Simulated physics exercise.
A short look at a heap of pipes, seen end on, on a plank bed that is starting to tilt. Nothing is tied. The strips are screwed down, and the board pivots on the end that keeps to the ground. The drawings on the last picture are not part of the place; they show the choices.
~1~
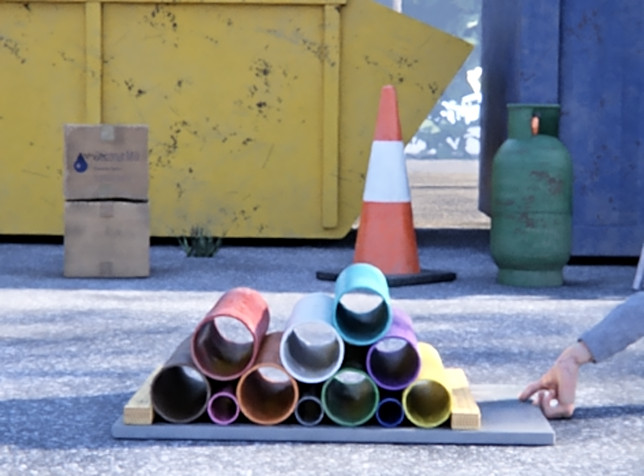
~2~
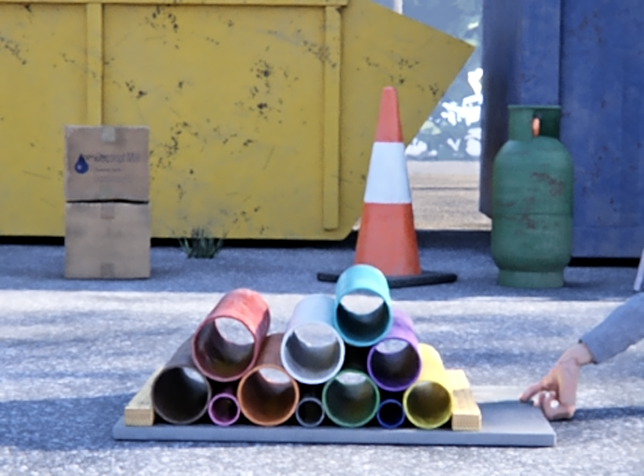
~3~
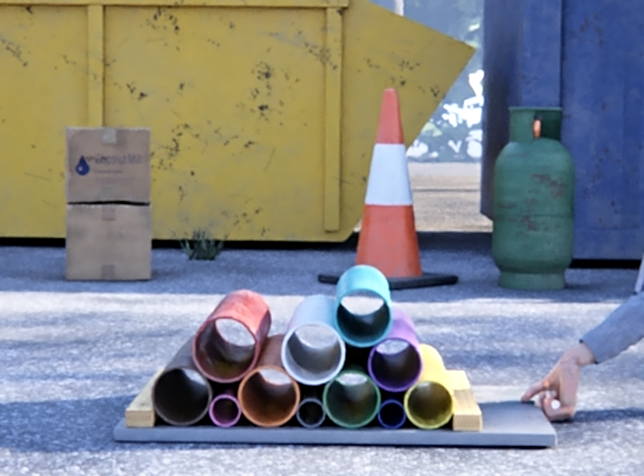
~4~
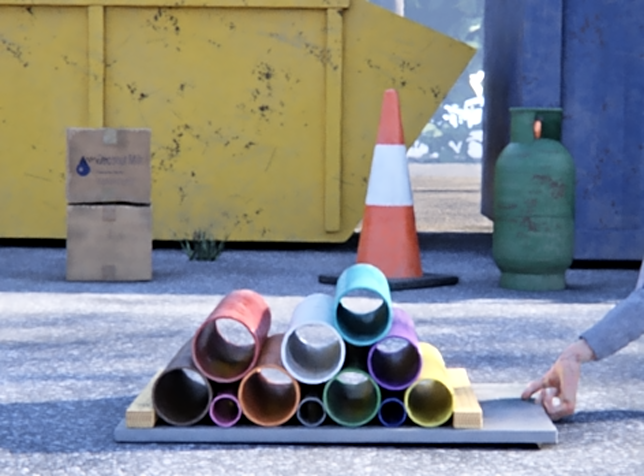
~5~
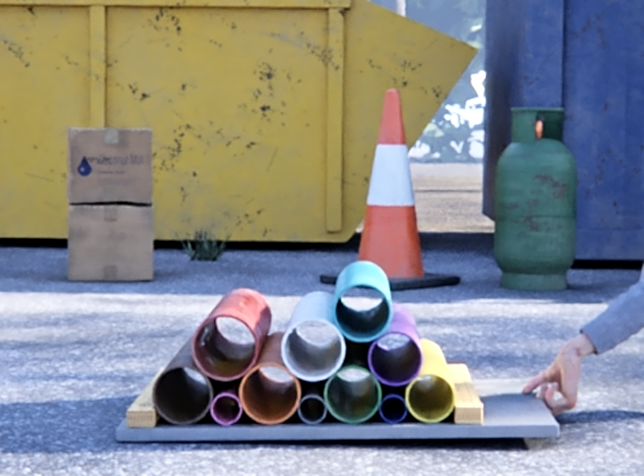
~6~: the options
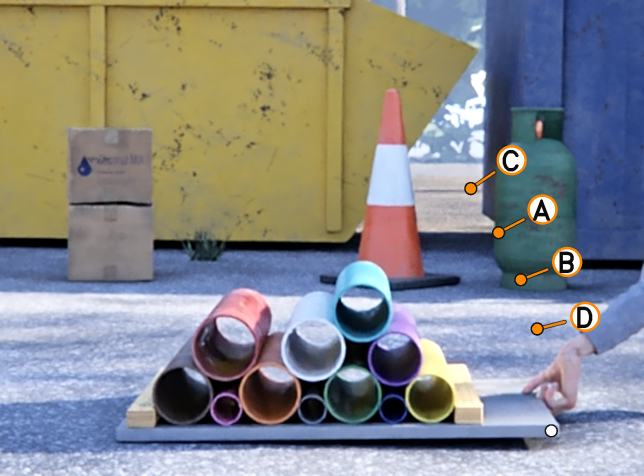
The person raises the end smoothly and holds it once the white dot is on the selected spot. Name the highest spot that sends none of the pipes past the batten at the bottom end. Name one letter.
Up to C.
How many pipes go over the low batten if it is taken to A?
It comes to none.
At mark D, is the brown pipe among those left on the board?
Yes.
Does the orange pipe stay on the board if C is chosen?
Yes, with C.
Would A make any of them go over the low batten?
No.
On the marked copy, A at (498, 233); B at (521, 280); C at (471, 189); D at (537, 329); the white dot at (551, 431).
With C. Early on, board at 20°.
Further on, board at 36°.
At the end, board at 36°, none over the low batten.
As for the rest, A none over the low batten; B none over the low batten; D none over the low batten.
